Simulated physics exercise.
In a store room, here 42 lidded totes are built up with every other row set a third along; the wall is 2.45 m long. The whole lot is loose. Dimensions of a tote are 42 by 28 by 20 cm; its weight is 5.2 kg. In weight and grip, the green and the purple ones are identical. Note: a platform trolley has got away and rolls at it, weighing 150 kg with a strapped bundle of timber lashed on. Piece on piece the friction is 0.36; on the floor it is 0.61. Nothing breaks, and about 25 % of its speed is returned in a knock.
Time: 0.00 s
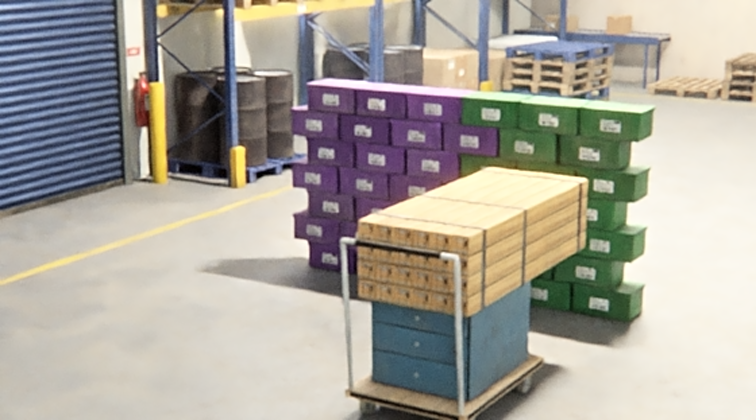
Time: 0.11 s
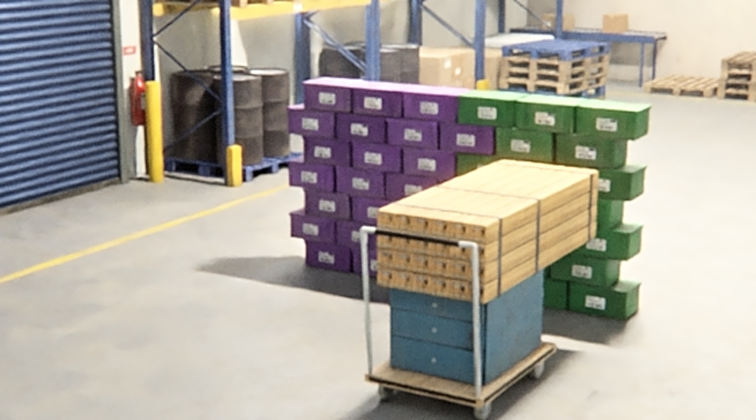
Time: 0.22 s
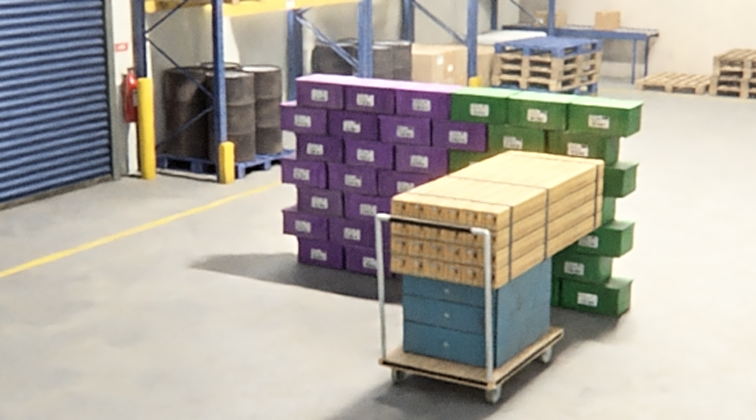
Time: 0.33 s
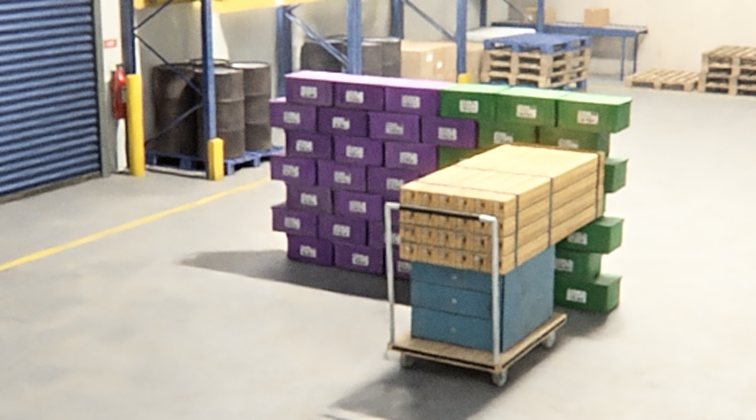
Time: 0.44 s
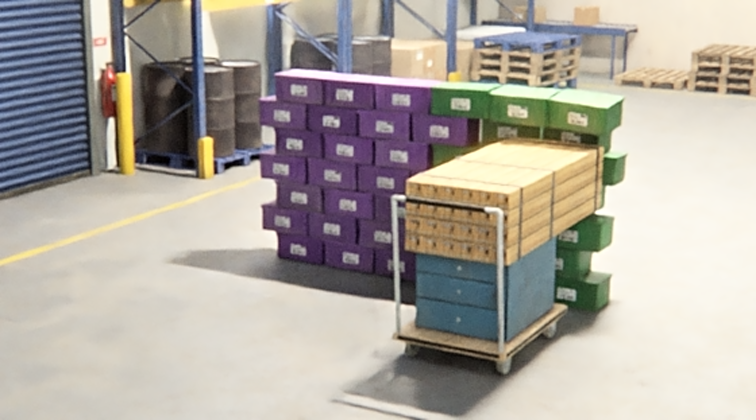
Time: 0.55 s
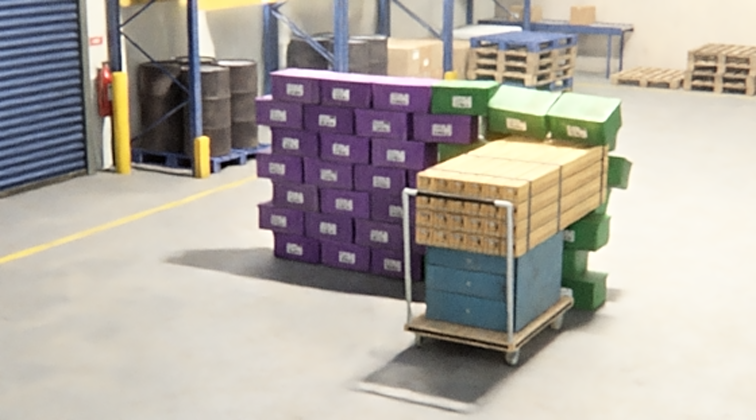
At first, a platform trolley stacked with long tan cartons on a blue cabinet rolls toward a wall of purple and green boxes. Its load then meets the green side on the right and pushes in, shoving several boxes back, and the upper green ones tilt and sink slightly while the purple side stays stacked.
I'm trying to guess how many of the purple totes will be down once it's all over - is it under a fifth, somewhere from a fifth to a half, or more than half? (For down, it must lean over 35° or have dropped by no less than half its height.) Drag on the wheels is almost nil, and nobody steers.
The share that ends down will be below a fifth.
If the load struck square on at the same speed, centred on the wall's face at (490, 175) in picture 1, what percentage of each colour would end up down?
That would leave green at 30 % and purple at 20 %.
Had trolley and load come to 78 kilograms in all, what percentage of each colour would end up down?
You'd get green 60 and purple 10 percent.
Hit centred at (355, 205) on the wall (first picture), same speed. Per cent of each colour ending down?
Green 20, purple 80 per cent.
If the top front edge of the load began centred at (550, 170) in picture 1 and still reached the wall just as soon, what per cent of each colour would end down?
You'd end up with green at 60 per cent down and purple at 10 per cent.
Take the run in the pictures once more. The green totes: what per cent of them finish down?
The green group finishes with 60% down.
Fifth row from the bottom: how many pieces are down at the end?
The tally comes to 3.
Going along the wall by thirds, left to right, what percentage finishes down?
The thirds come out at 0 on the left, 30 in the middle and 60 on the right, in per cent.
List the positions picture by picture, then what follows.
In the first picture (we follow the side turned to the camera; the camera pans a little), load (584, 201) 67 cm short of the wall; top purple tote (379, 104); top green tote (609, 125); no piece has moved.
Load (595, 192) 43 cm short of the wall; top purple tote (376, 102), in the second picture.
Load (600, 182) 20 cm short of the wall; top purple tote (368, 99), in the third picture.
Load (601, 172) 26 mm into the wall's line; top purple tote (357, 96); 6 stirred so far, in the fourth picture.
Load (600, 166) 20 cm into the wall's line; top purple tote (347, 94); top green tote (577, 118) tipped 8°; 10 stirred so far, in the fifth picture.
Load (606, 161) 37 cm into the wall's line; top purple tote (344, 94); top green tote (576, 131) tipped 24°, 6 cm lower; 12 stirred so far, in the sixth picture.
Around 0.70 s, load 59 cm past the wall's line, still rolling; none of the 24 purple totes down (6 of 42 in all colours); top purple tote unmoved; top green tote 12 cm lower.
Around 0.92 s, load 84 cm past the wall's line, still rolling; none of the 24 purple totes down (8 of 42 in all colours); top purple tote unmoved; top green tote 12 cm lower.
Around 1.26 s, load 1.07 m past the wall's line, still rolling; 2 of the 24 purple totes down (12 of 42 in all colours); top purple tote unmoved; top green tote 12 cm lower.
Around 1.72 s, load 1.17 m past the wall's line, still rolling; 2 of the 24 purple totes down (12 of 42 in all colours); top purple tote unmoved; top green tote 12 cm lower.
Finally (2.6 s), load 1.14 m past the wall's line, stopped; 2 of the 24 purple totes down (12 of 42 in all colours); top purple tote unmoved; top green tote 12 cm lower. That is 8 per cent. Seen by the last camera, middles, top purple tote near (354, 91), top green tote near (617, 113).
